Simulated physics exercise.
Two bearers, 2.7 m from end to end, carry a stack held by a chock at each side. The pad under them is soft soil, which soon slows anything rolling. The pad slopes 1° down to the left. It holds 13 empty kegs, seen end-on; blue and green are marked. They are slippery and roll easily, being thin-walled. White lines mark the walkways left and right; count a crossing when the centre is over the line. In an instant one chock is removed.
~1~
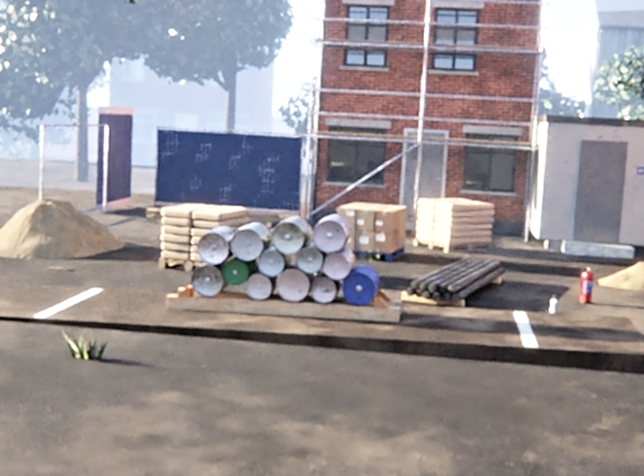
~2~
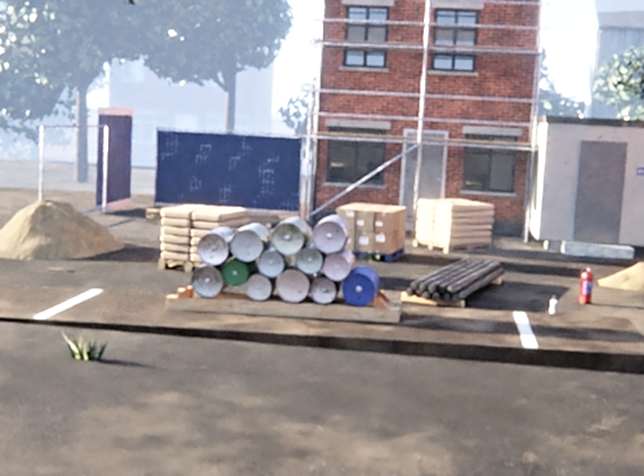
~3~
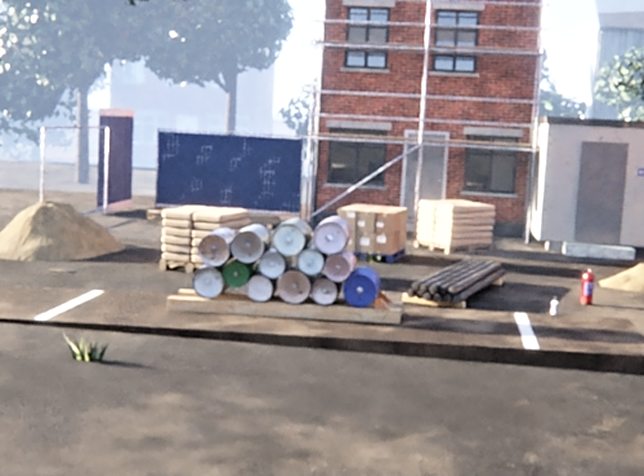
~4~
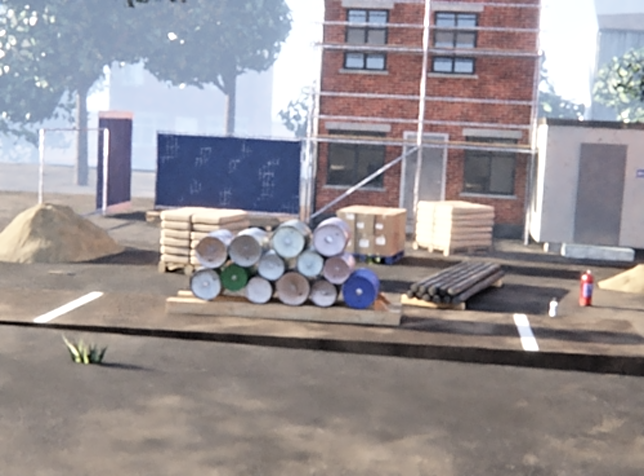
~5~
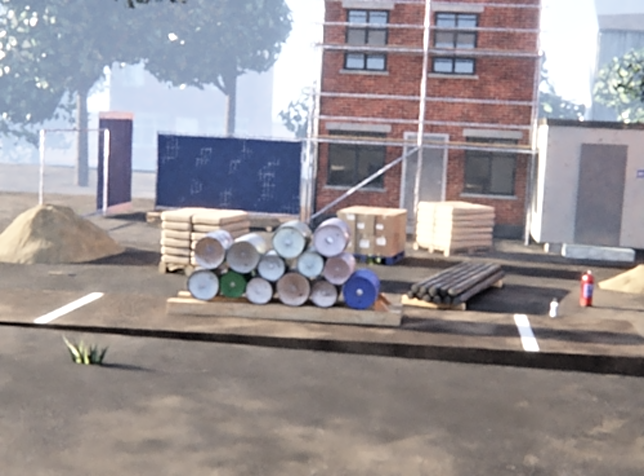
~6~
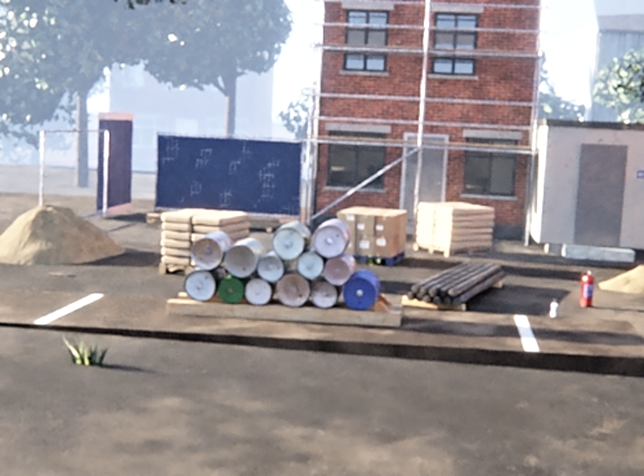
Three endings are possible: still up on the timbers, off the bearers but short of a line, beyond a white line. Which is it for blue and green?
Blue is left still up on the timbers, green is left off the bearers but short of a line.
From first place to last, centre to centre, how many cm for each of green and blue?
Moved: Green 180, blue 0.
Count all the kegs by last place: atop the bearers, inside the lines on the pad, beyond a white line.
In that order: 8, 3, 2.
Another 0.6 s on from the last picture, blue is on the bearers, 50 cm from the bearers' right end; green is on the bearers, 65 cm from the bearers' left end, rolling left; 0 over a line so far.
Another 1.1 s on from the last picture, green is on the bearers, 55 cm from the bearers' left end, rolling left; still the same for blue; 0 over a line so far.
Another 1.7 s on from the last picture, green is on the bearers, 25 cm from the bearers' left end, rolling left; still the same for blue; 0 over a line so far.
Another 2.4 s on from the last picture, green is off the bearers, 110 cm short of the left line, rolling left; still the same for blue; 0 over a line so far.
In the end (5.0 s after the last picture), blue is on the bearers, 50 cm from the bearers' right end; green is off the bearers, 30 cm short of the left line; 2 over a line so far.
